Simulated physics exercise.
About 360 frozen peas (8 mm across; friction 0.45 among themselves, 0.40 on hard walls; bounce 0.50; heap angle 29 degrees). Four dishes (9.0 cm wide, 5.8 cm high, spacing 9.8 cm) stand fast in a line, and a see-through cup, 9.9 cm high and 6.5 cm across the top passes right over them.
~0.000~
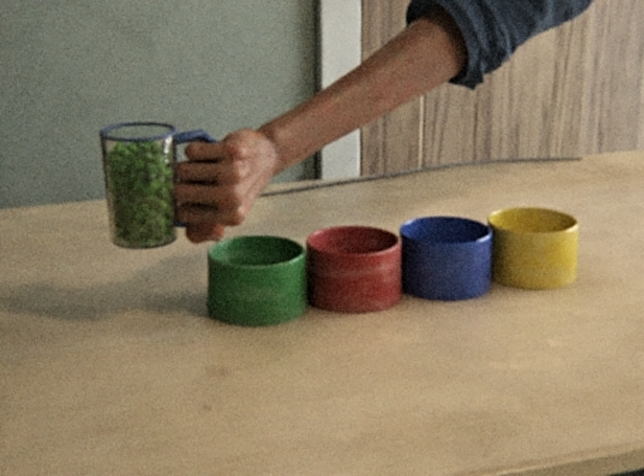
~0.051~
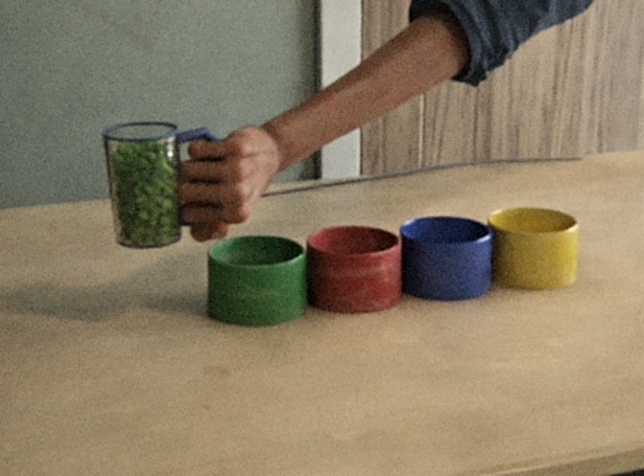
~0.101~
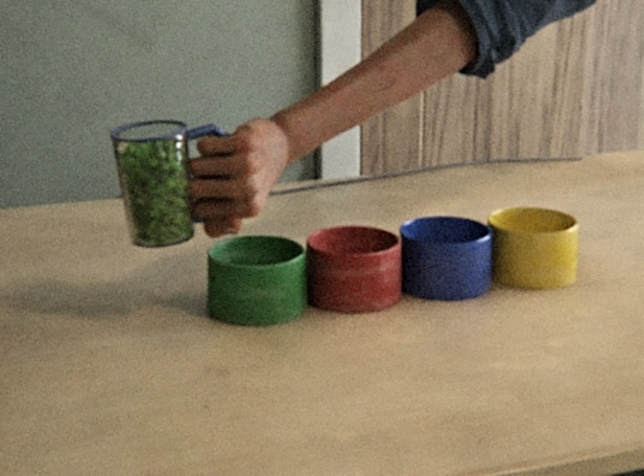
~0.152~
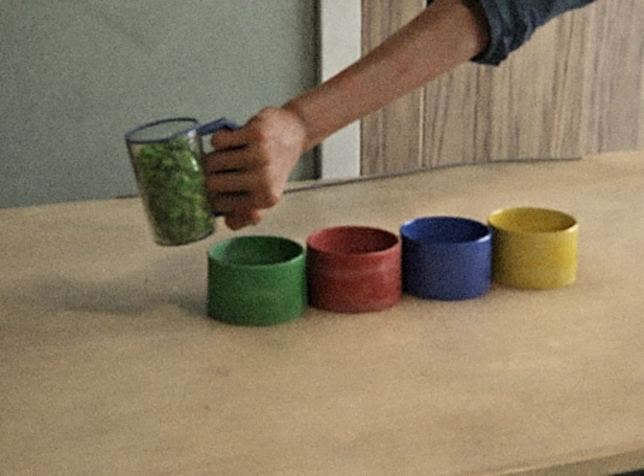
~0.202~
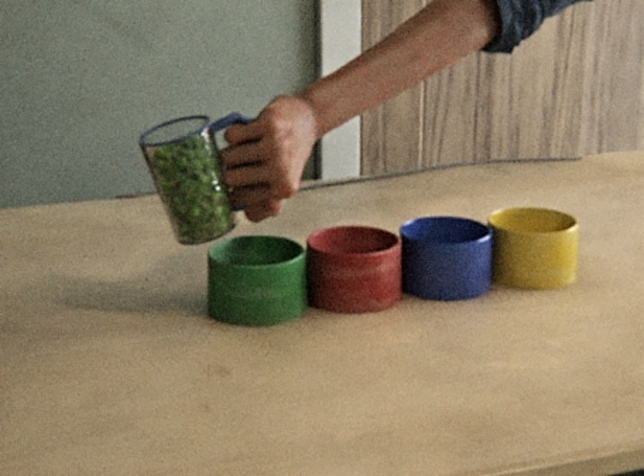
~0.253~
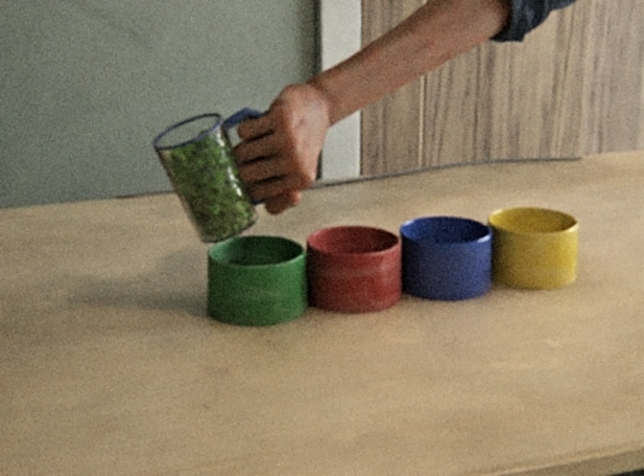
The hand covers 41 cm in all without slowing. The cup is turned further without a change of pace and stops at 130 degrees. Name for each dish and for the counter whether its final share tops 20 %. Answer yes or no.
Red dish: No; blue dish: Yes; green dish: No; yellow dish: Yes; on the counter: No.
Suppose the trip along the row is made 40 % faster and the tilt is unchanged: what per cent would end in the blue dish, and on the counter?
Then: Blue 20; counter 20.
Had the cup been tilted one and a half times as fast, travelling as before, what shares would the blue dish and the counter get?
In that case blue 20; counter 10.
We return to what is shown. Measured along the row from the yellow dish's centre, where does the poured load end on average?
Some 7 cm to the left.
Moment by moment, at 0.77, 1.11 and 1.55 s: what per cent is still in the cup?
In turn: 100, 80, 0.
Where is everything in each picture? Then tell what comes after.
The first picture shows cup at (141, 186), tilt 0 degrees, lip at (101, 134), moved 0.0 cm; middle of the pieces at (145, 196); green dish at (256, 251); red dish at (353, 240); blue dish at (445, 230); yellow dish at (532, 221).
The second picture shows cup at (145, 185), tilt 1 degrees, lip at (104, 135), moved 0.3 cm; middle of the pieces at (149, 195).
The third picture shows cup at (156, 184), tilt 5 degrees, lip at (113, 137), moved 1.4 cm; middle of the pieces at (161, 194).
The fourth picture shows cup at (174, 183), tilt 10 degrees, lip at (126, 140), moved 2.9 cm; middle of the pieces at (179, 192).
The fifth picture shows cup at (191, 181), tilt 15 degrees, lip at (140, 143), moved 4.5 cm; middle of the pieces at (197, 190).
The sixth picture shows cup at (209, 180), tilt 21 degrees, lip at (155, 147), moved 6.2 cm; middle of the pieces at (215, 187); green dish at (256, 251); red dish at (353, 240); blue dish at (445, 230); yellow dish at (532, 221). Its pace works out near 105 degrees a second; the hand travels 32 cm a second.
After 0.77 s, tilt 76 degrees; cup holds 100 %.
After 1.11 s, tilt 113 degrees; cup holds 80 %, red 5 %, blue 10 %.
After 1.55 s, tilt 130 degrees; cup holds 0 %, red 5 %, blue 50 %, yellow 35 %.
In the end, at 2.2 s, red 5 %, blue 50 %, green 0 %, yellow 35 %, counter 10 %.
